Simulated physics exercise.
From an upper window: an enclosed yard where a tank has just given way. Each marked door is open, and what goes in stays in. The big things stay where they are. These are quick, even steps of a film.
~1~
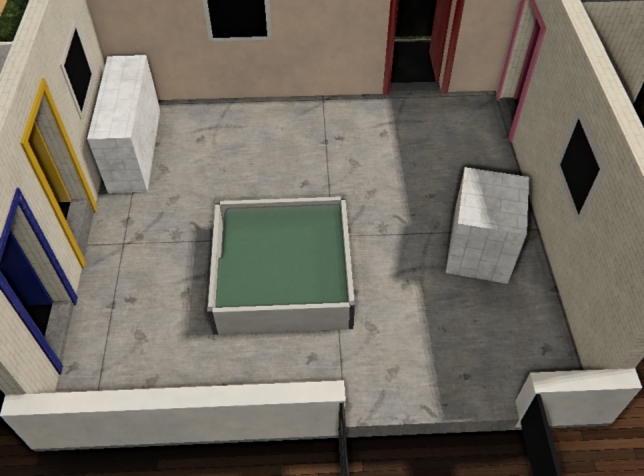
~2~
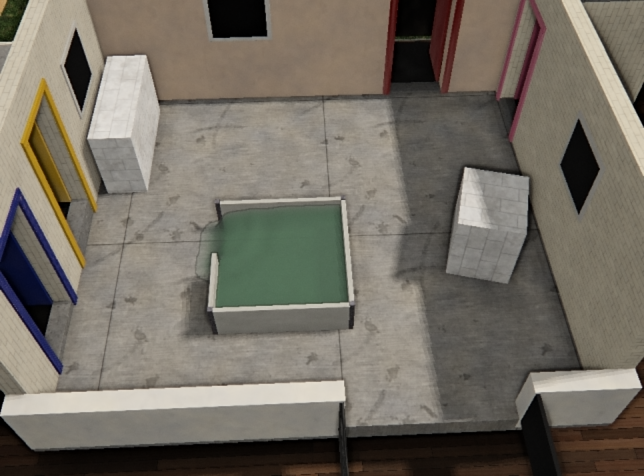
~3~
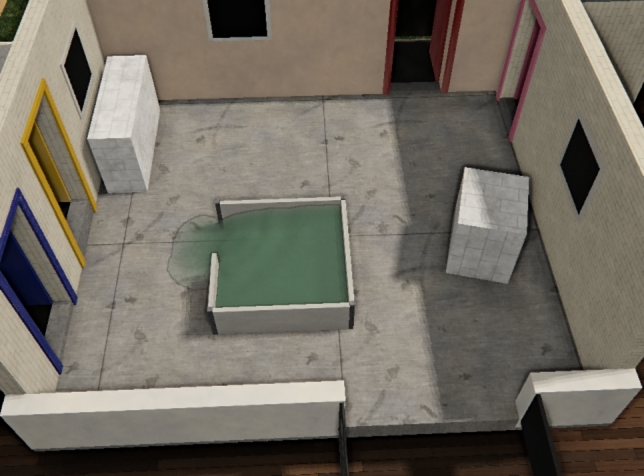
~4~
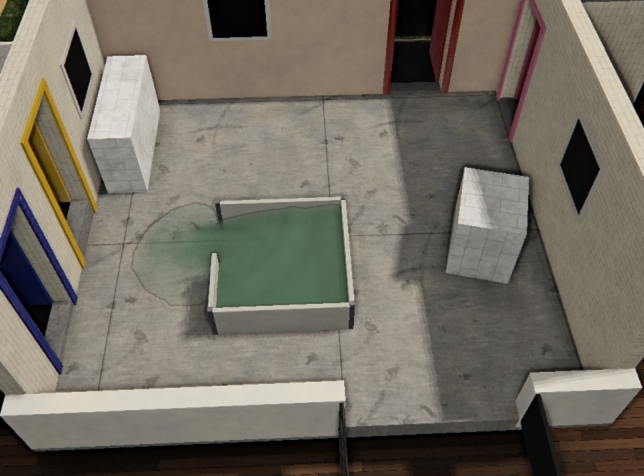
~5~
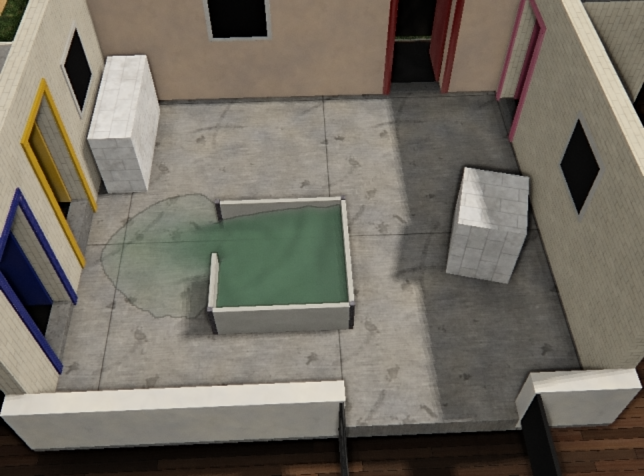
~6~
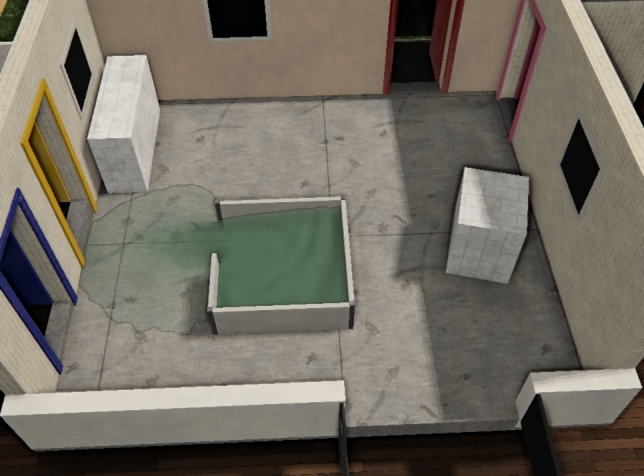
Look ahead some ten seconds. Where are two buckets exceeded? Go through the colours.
One by one: The pink door stays under that; the red door stays under that; the yellow door stays under that; the blue door stays under that.
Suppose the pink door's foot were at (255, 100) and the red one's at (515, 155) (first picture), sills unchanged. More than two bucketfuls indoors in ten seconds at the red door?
In short: The red one stays under.
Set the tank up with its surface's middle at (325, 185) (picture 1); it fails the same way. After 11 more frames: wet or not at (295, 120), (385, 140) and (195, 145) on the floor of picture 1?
As listed: No water, free of water, awash.
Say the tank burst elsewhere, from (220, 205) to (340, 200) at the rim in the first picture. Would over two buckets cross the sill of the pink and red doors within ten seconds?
One by one: Pink door goes over, red door lets more in.
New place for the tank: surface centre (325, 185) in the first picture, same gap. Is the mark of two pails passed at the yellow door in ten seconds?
In short: Yellow takes less.
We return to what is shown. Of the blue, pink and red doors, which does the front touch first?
First comes the blue-painted one.
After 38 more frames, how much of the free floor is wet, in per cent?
I make it 60 per cent.
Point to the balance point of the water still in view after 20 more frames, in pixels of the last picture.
I would point to (201, 261).
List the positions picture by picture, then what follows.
The first picture shows the tank at (281, 254) is whole and still.
In the second picture, the front is at (211, 227), out from the gap at (222, 246).
In the third picture, the front is at (186, 228), out from the gap at (222, 247).
In the fourth picture, water pours out at (222, 247) and has run to (140, 266).
In the fifth picture, the front is at (114, 243), out from the gap at (222, 247).
In the sixth picture, water pours out at (222, 246) and has run to (91, 231).
A moment on, water covers 15 % of the floor; the pink door not reached, the red door not reached, the yellow door wet at the sill, nothing in, the blue door wet at the sill, nothing in.
Next, water covers 20 % of the floor; the pink door not reached, the red door not reached, the yellow door wet at the sill, nothing in, the blue door wet at the sill, nothing in.
Then, water covers 30 % of the floor; the pink door not reached, the red door not reached, the yellow door wet at the sill, nothing in, the blue door under two buckets in.
Later, water covers 60 % of the floor; the pink door not reached, the red door wet at the sill, nothing in, the yellow door wet at the sill, nothing in, the blue door under two buckets in.
In the end, water covers 85 % of the floor; the pink door wet at the sill, nothing in, the red door wet at the sill, nothing in, the yellow door wet at the sill, nothing in, the blue door under two buckets in.
